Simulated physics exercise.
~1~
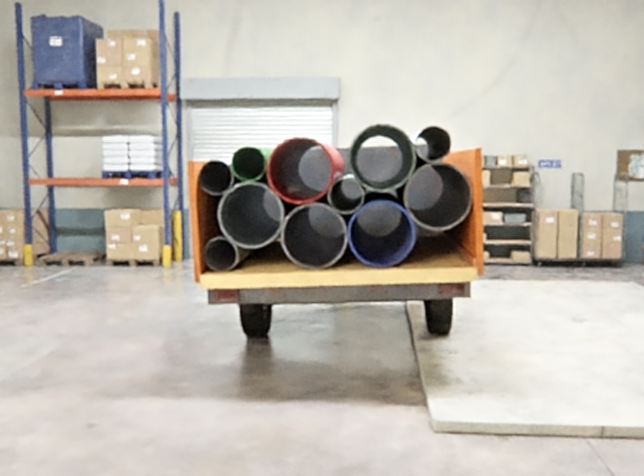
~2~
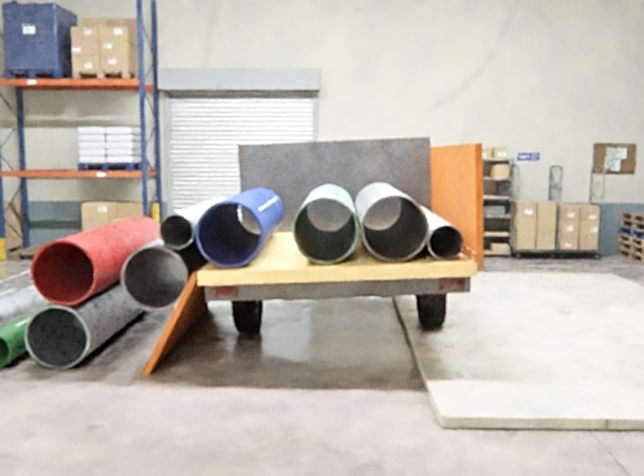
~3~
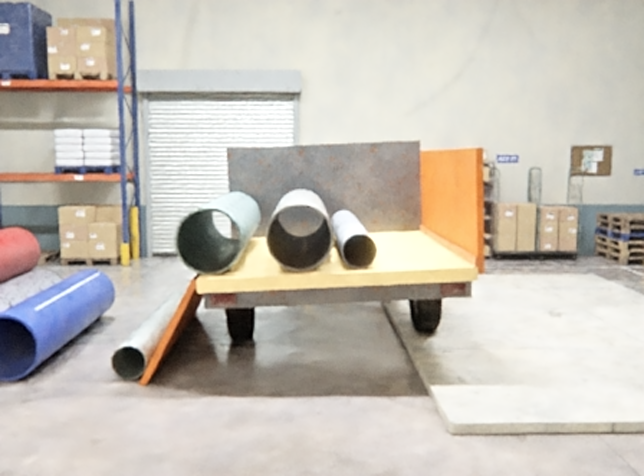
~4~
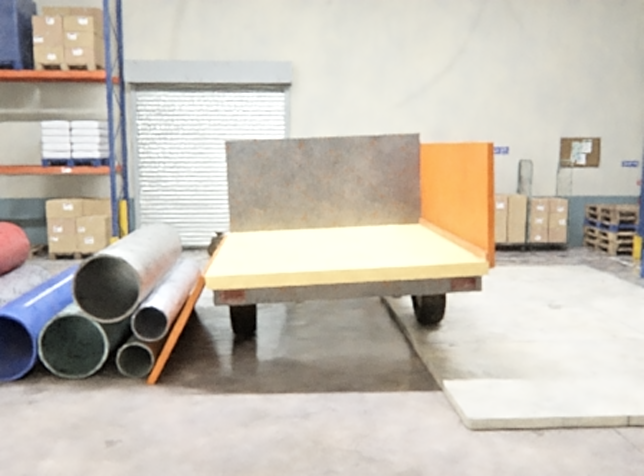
Large pipes, including red, blue and green ones, rolling off a trailer's dropped left side onto a warehouse floor, leaving the deck empty.
